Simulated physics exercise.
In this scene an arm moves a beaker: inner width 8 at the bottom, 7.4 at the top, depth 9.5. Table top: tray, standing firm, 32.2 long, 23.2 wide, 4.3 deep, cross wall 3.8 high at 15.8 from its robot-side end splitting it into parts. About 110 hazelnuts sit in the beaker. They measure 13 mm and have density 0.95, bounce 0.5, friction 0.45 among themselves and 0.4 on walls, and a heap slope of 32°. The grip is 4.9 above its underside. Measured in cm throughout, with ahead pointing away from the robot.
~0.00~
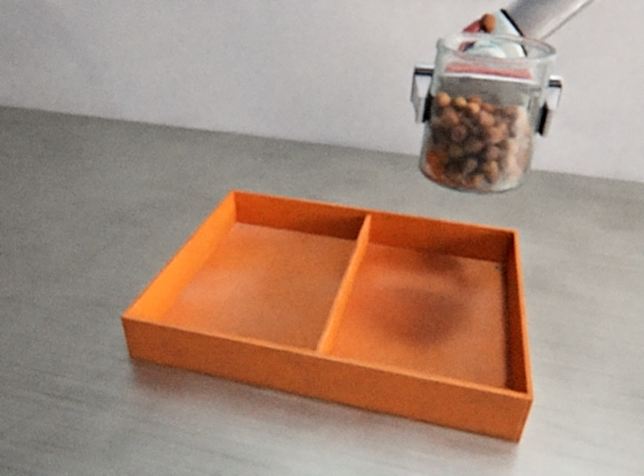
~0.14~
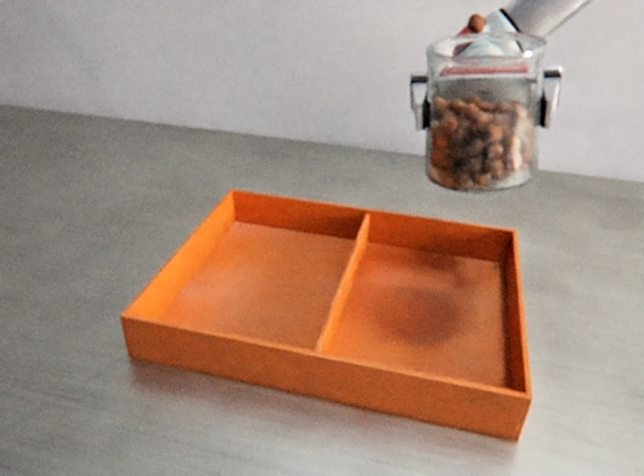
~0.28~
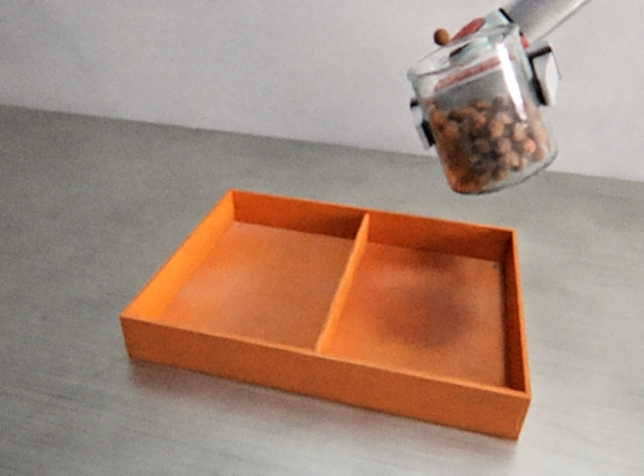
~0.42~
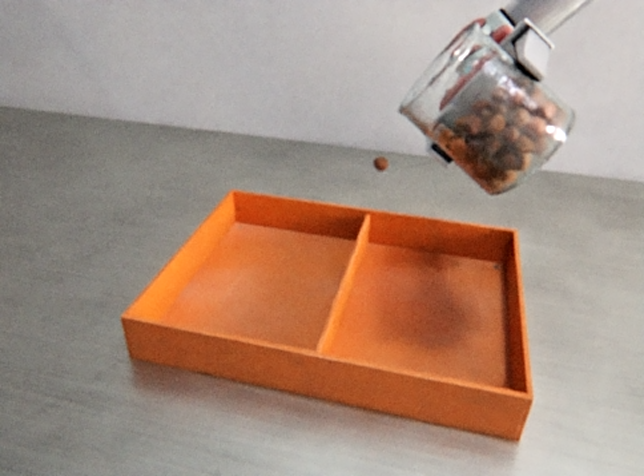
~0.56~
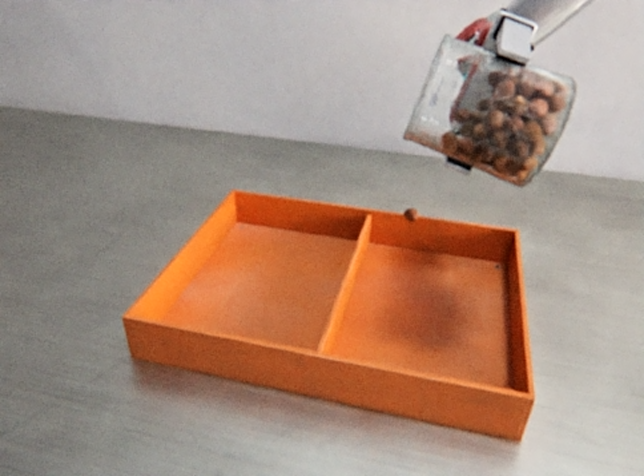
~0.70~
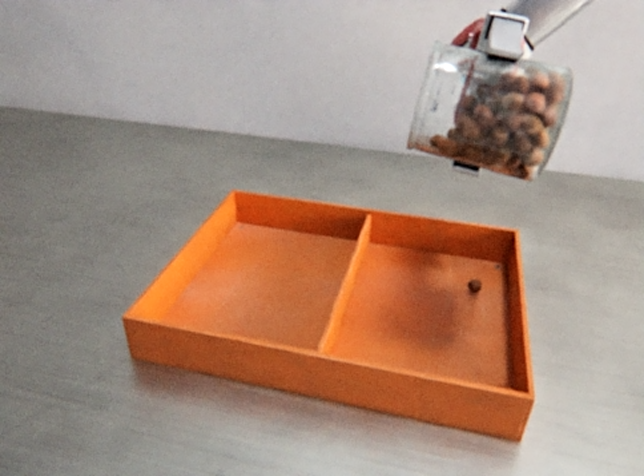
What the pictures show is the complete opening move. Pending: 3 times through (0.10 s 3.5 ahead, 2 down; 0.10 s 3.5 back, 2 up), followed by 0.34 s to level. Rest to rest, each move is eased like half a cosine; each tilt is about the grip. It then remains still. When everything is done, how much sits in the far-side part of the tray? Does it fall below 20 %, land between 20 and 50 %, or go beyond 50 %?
It lands between 20 and 50 %.
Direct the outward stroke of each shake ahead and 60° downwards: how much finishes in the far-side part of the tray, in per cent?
Close to 15 in a hundred.
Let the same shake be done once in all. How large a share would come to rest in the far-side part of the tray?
About 15 per cent, then.
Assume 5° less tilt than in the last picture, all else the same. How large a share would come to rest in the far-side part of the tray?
Roughly 15 in a hundred.
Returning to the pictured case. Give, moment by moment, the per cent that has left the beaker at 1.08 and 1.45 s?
Estimates in order: Close to 20, close to 40.
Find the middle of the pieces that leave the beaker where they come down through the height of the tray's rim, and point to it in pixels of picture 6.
I'd put it somewhere near (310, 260).
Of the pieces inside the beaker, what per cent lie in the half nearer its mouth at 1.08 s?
I'd guess about 60 percent of it.
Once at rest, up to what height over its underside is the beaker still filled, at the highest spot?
Around 5.0 cm above the underside.
After 1.08 s, tilted 82° forward, highest piece 22 above the table; 87 in the beaker, 13 in the far-side part, 2 in the robot-side part, 7 in flight or on a rim.
After 1.45 s, tilted 48° forward, highest piece 22 above the table; 66 in the beaker, 32 in the far-side part, 7 in the robot-side part, 1 on the table or floor, 3 in flight or on a rim.
After 1.84 s, level, highest piece 23 above the table; 66 in the beaker, 34 in the far-side part, 8 in the robot-side part, 1 on the table or floor.
After 2.89 s, level, highest piece 21 above the table; 66 in the beaker, 34 in the far-side part, 8 in the robot-side part, 1 on the table or floor.
In the end, 66 in the beaker, 34 in the far-side part, 8 in the robot-side part, 1 on the table or floor. That is 31 % in the far-side part of the tray.
